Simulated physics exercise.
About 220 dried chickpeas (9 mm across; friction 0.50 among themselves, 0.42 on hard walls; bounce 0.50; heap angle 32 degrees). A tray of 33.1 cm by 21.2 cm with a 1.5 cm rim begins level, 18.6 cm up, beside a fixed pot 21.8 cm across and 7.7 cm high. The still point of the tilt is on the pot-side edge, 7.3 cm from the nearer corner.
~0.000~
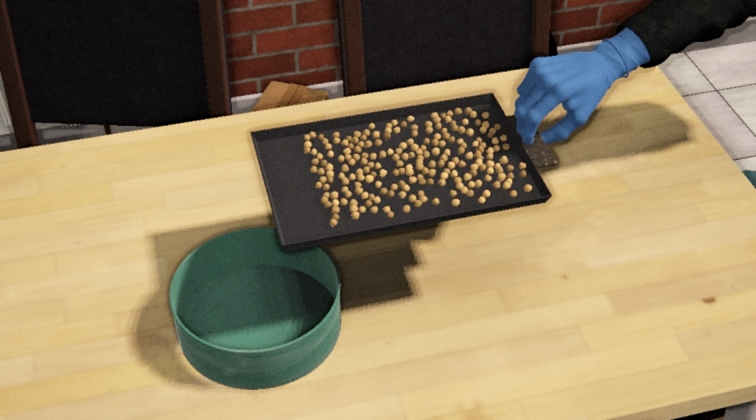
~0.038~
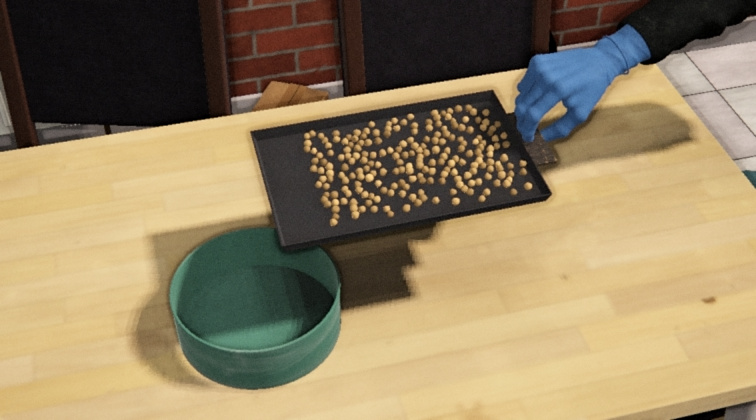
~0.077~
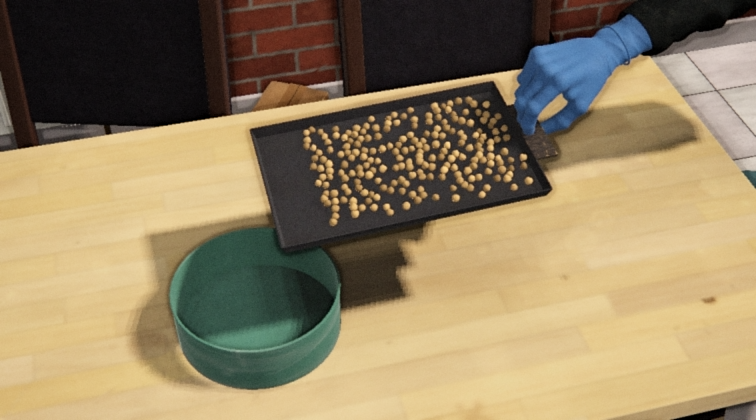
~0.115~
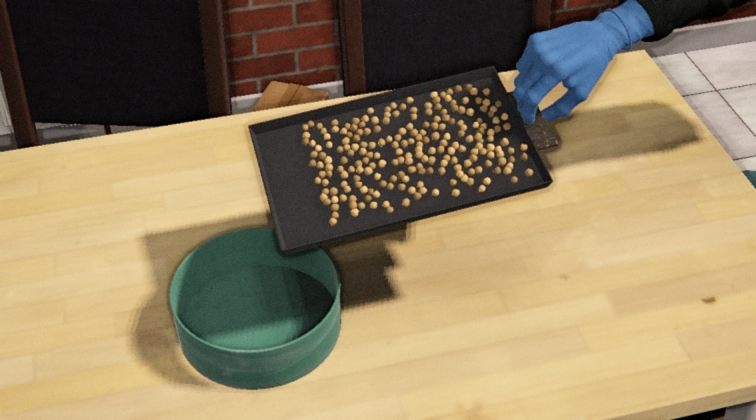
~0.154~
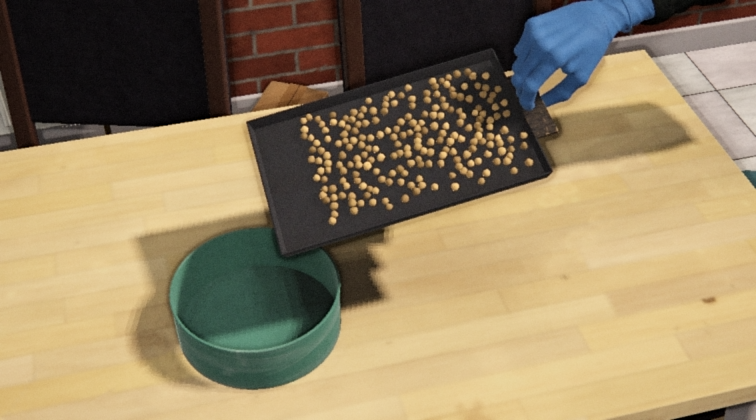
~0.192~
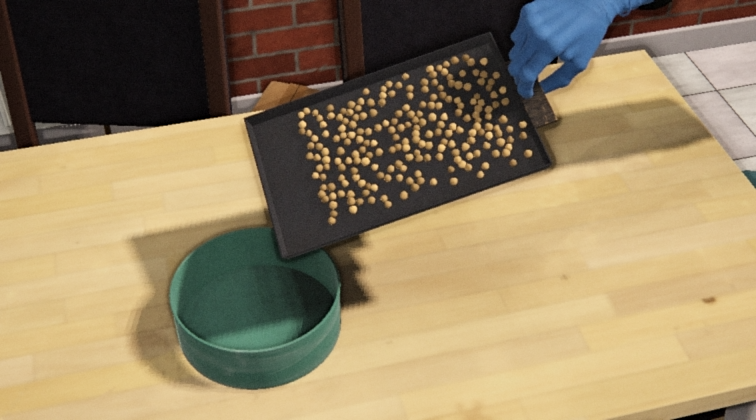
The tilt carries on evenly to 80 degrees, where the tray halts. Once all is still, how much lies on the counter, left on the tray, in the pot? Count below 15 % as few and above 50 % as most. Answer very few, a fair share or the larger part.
Counter a fair share, tray very few, pot the larger part.
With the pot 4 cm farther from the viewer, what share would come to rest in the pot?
In that case some 30 per cent.
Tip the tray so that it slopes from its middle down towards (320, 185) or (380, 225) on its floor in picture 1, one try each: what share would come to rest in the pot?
About 60 and 40 per cent.
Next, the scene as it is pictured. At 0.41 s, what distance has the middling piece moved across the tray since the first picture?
About 4 cm.
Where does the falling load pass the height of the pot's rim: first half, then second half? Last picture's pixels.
At about (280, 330), then at (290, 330).
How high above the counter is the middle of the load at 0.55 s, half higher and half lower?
Some 20 cm.
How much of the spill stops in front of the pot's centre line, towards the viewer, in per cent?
Some 100 per cent.
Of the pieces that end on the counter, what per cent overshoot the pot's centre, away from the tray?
Roughly 60 per cent.
After 0.41 s, tilt 51 degrees; the tray holds 100 %, the pot 0 %.
After 0.55 s, tilt 71 degrees; the tray holds 95 %, the pot 0 %.
After 0.82 s, tilt 80 degrees; the tray holds 5 %, the pot 70 %.
By 1.6 s all is still; counter 25 %, tray 5 %, pot 70 %.
